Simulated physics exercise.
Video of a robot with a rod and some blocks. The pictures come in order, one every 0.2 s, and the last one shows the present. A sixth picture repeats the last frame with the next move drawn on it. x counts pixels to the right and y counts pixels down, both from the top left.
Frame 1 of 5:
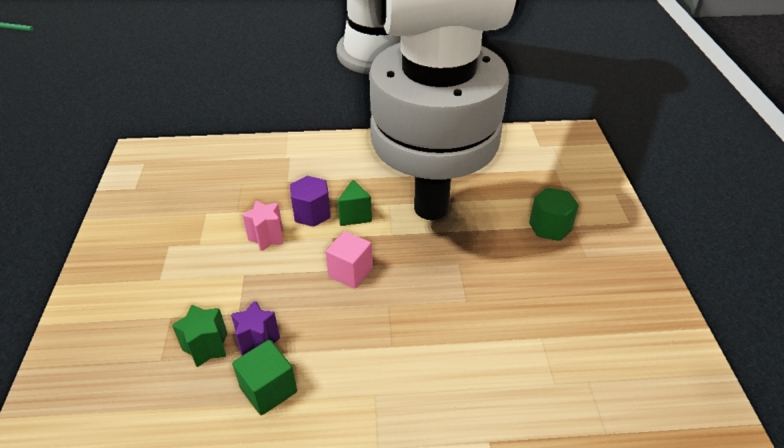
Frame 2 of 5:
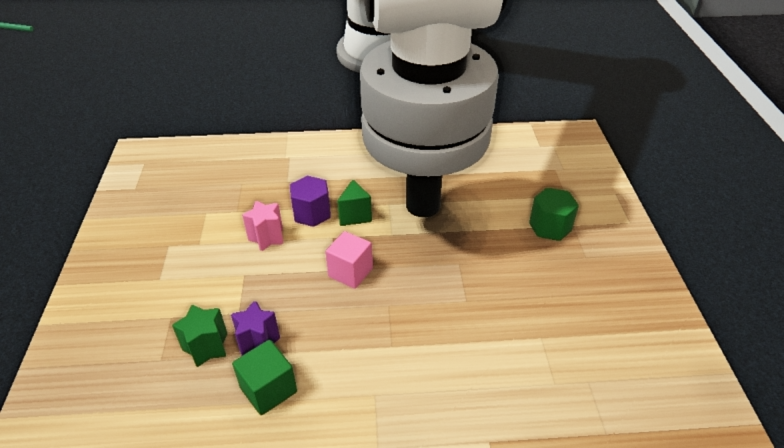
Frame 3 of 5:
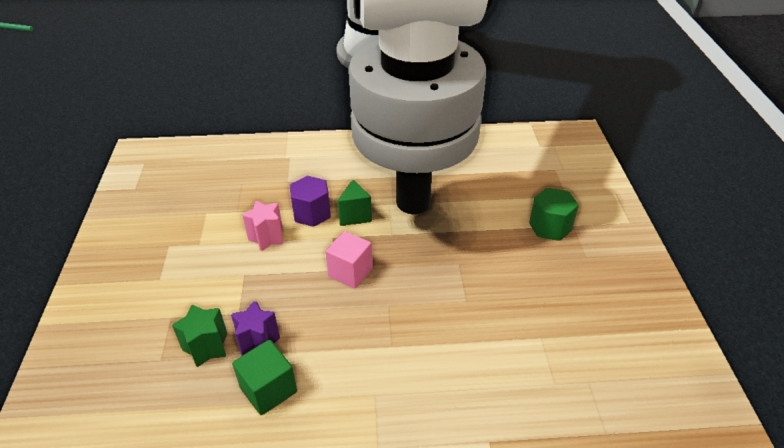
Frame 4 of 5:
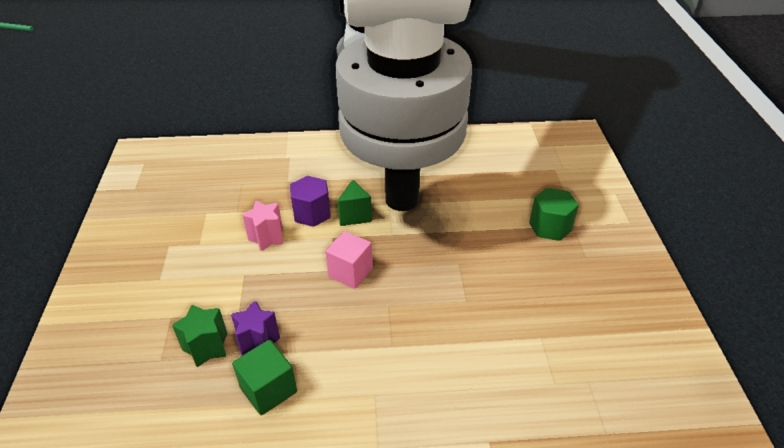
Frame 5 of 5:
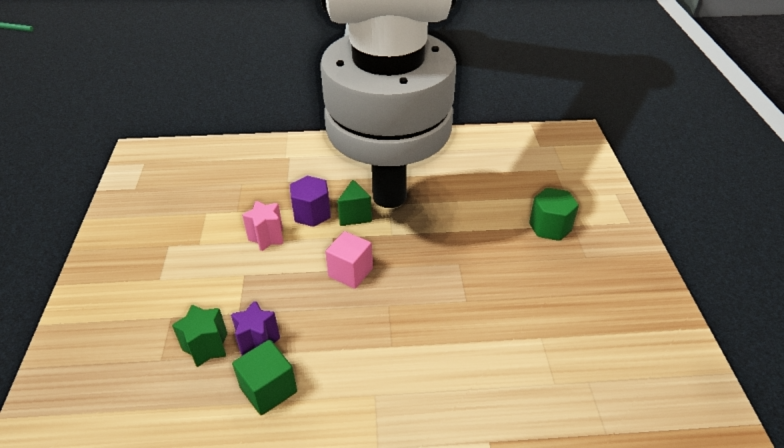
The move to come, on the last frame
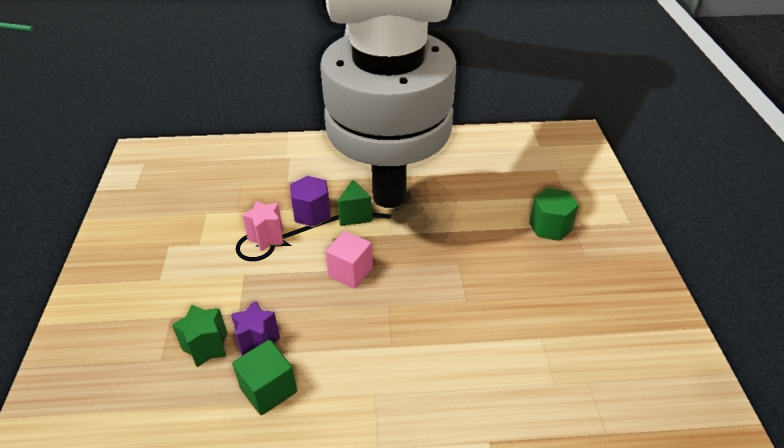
The robot's black rod slid slowly leftward across the back of the wooden table, drawing close to the green triangular block, while the pink, purple and green blocks all stayed still.
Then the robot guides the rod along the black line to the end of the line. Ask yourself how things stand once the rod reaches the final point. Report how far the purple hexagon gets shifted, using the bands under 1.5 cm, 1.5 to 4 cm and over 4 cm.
It travels more than 4 cm.
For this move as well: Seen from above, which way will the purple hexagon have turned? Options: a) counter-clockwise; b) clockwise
Letter b.
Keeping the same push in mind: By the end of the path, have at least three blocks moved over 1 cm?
I expect so.
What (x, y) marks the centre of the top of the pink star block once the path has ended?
The middle of its upper face will lie at (211, 222).
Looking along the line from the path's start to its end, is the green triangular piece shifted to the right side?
That would be a no.
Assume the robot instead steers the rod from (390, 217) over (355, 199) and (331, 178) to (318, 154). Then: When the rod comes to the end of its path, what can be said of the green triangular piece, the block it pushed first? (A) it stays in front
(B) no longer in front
I choose B.
The line goes from (390, 217) through (344, 216) and (301, 230) to (255, 247).
What follows on the original path. One third of the way, rod (342, 197); purple hexagon (296, 189), turned 40° clockwise; green triangular piece (317, 201).
Two thirds of the way, rod (297, 211); pink star block (248, 216), turned 20° clockwise; purple hexagon (270, 190), turned 95° clockwise; green triangular piece (274, 220).
At the end, rod (251, 227); pink star block (211, 222), turned 40° clockwise; purple hexagon (261, 191), turned 130° clockwise; pink square block unmoved; green triangular piece (234, 241), turned 35° anticlockwise.
